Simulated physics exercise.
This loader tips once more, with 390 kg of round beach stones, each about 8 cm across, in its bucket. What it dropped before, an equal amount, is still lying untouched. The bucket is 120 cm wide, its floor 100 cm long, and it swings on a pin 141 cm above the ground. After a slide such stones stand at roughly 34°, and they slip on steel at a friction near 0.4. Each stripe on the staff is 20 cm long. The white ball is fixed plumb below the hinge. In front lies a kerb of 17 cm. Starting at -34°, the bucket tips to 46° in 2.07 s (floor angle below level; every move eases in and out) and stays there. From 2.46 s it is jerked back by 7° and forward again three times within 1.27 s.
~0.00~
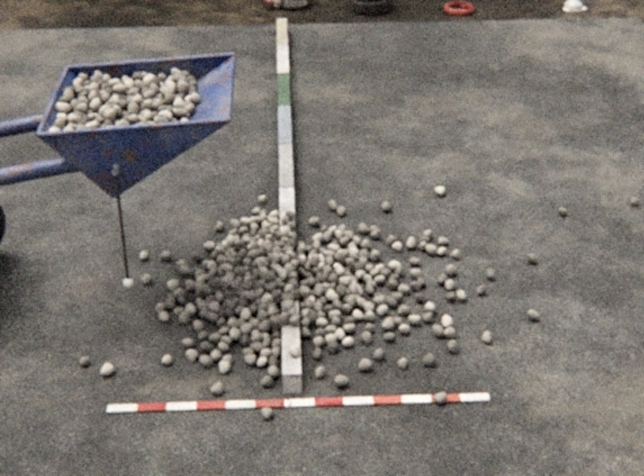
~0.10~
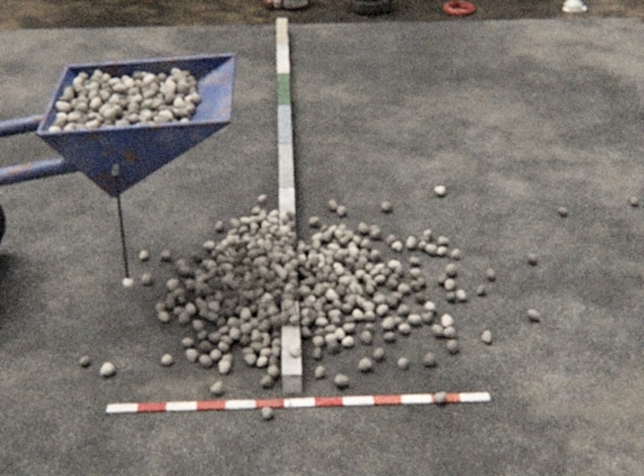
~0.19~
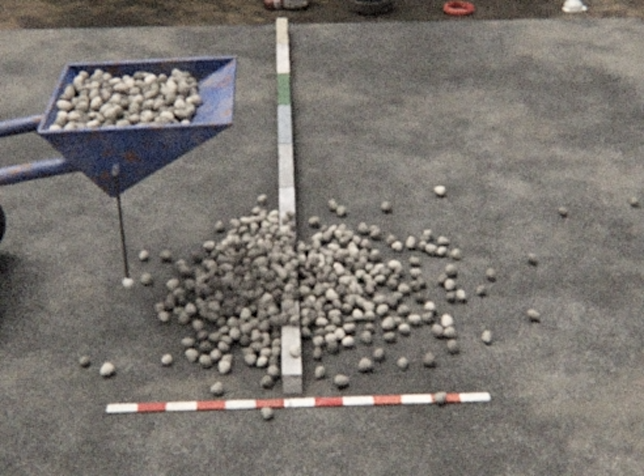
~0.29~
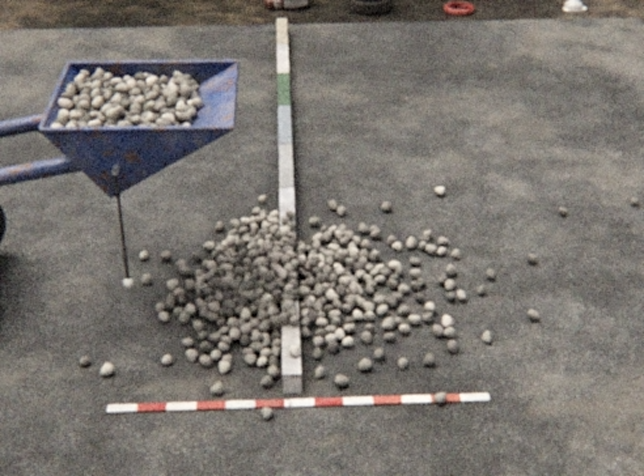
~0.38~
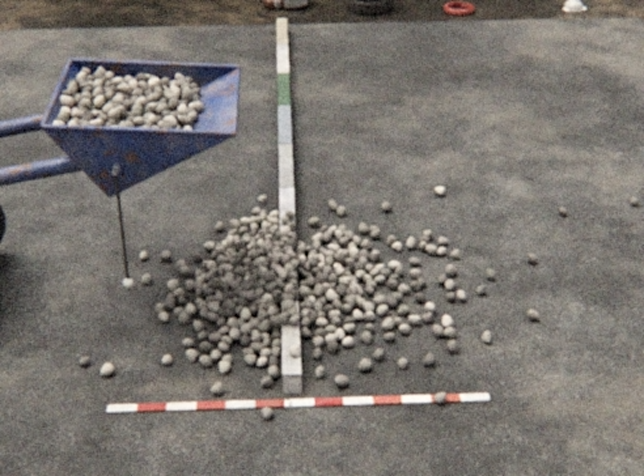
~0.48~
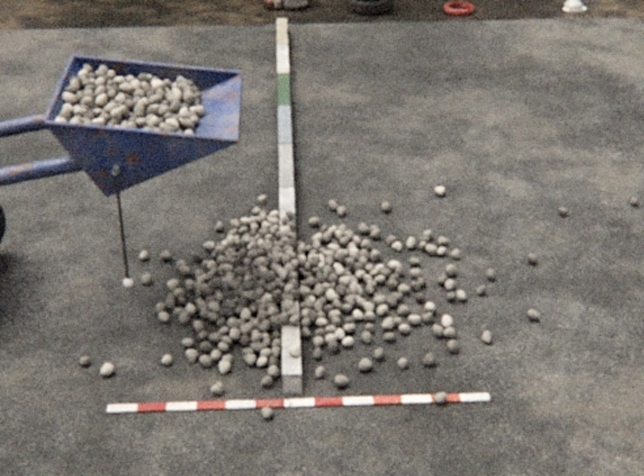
On a flat grey gravelly yard, seen from above at a fixed angle, a strip of bare brown ground runs along the far edge. A blue bucket full of round grey stones hangs at left above a scattered heap lying across a pale kerb, with a red-and-white striped staff in front. The bucket tilts slightly, its right lip dipping as its stones shift a little, while the heap stays still.
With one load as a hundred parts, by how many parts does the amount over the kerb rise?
Roughly 23 per cent of a load more.
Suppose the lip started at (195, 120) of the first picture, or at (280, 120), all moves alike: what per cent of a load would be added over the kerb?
Near 0 per cent from the first place, 75 from the second.
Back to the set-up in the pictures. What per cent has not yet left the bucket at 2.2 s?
It holds some 5 per cent.
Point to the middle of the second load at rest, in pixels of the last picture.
Their middle is at about (250, 273).
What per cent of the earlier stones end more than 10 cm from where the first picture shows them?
About 20 per cent.
After 1.5 s the floor is at 33°; in per cent of one load, 91 in the bucket, 71 on this side of the kerb, 37 over the kerb; the foremost stones are at (522, 256).
After 2.2 s the floor is at 46°; in per cent of one load, 6 in the bucket, 146 on this side of the kerb, 48 over the kerb; the foremost stones are at (522, 256).
After 4.2 s the floor is at 46°; in per cent of one load, 0 in the bucket, 140 on this side of the kerb, 60 over the kerb; the foremost stones are at (522, 256).
After 6.9 s the floor is at 46°; in per cent of one load, 0 in the bucket, 140 on this side of the kerb, 60 over the kerb; the foremost stones are at (522, 256). Net gain over the kerb, 23.
